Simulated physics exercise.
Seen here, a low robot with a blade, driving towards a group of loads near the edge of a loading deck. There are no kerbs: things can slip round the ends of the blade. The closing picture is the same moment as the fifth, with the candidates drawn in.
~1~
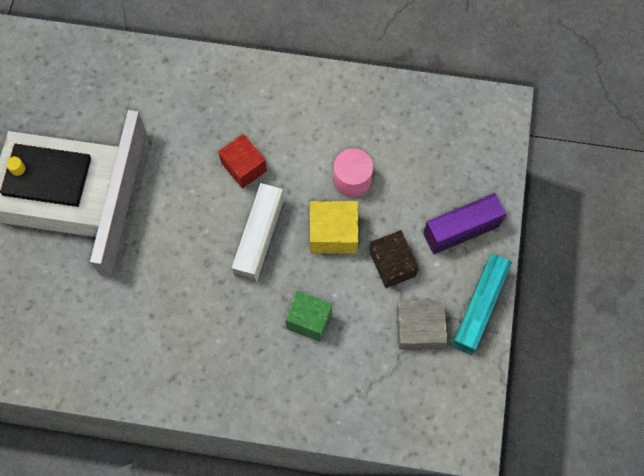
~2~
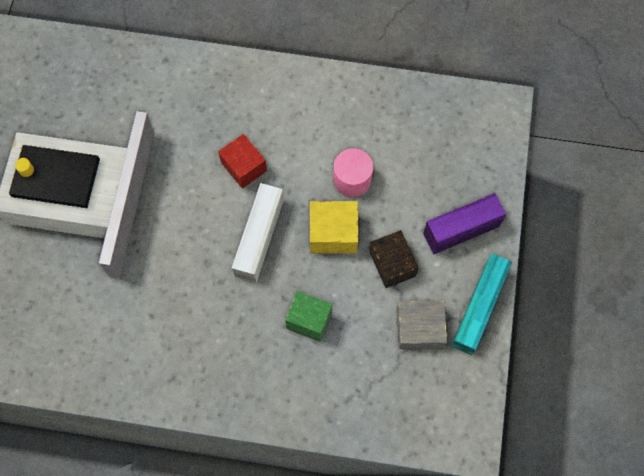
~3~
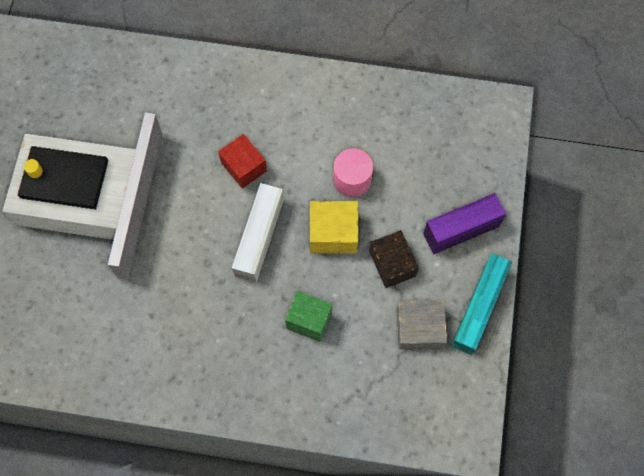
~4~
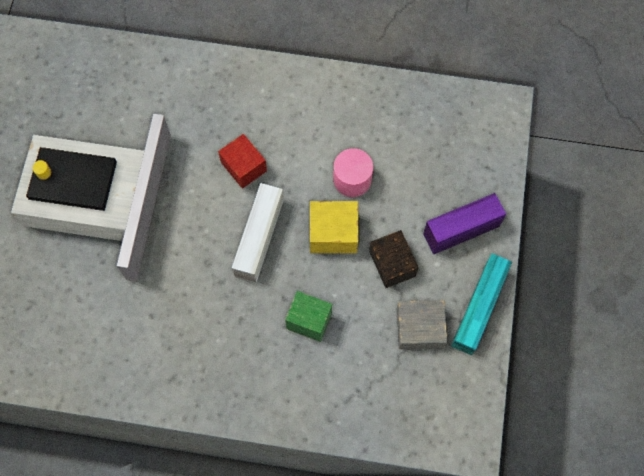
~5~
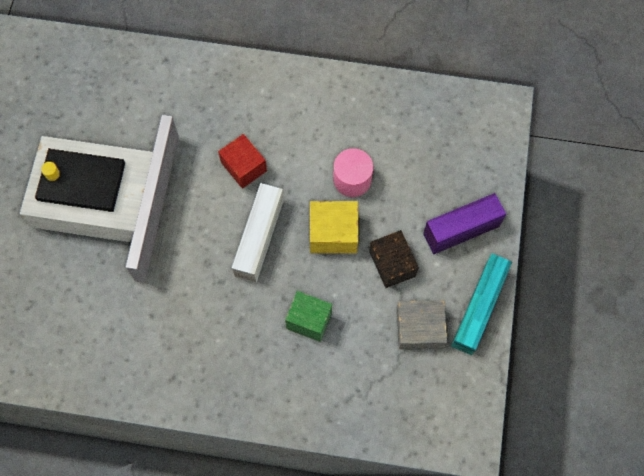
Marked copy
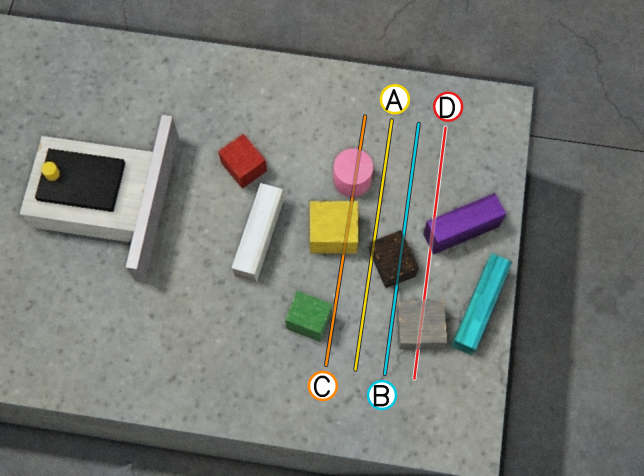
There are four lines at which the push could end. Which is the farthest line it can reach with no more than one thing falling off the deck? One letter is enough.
D.
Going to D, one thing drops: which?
It is the purple stick.
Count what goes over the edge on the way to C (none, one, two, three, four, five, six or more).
In all, none.
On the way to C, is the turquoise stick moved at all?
No.
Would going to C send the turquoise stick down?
No.
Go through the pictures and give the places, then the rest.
The first picture shows robot (52, 175); white stick (259, 233); black crate (394, 259).
The second picture shows robot (60, 176); pink canister (353, 173).
The third picture shows robot (69, 178); turquoise stick (482, 304).
The fourth picture shows robot (78, 179); grey crate (421, 325).
The fifth picture shows robot (86, 180); purple stick (464, 224); white stick (259, 233); black crate (394, 259).
On the marked copy, A at (375, 239); B at (403, 243); C at (347, 235); D at (431, 247).
With D. Early on, robot (185, 195); red crate (290, 171); white stick (266, 234).
Further on, robot (287, 210); black crate (434, 277); pink canister (410, 156).
At the end, robot (365, 221); purple stick over the edge; turquoise stick (501, 315); one fallen.
As for the rest, A is within the limit but short; B is within the limit but short; C is within the limit but short.
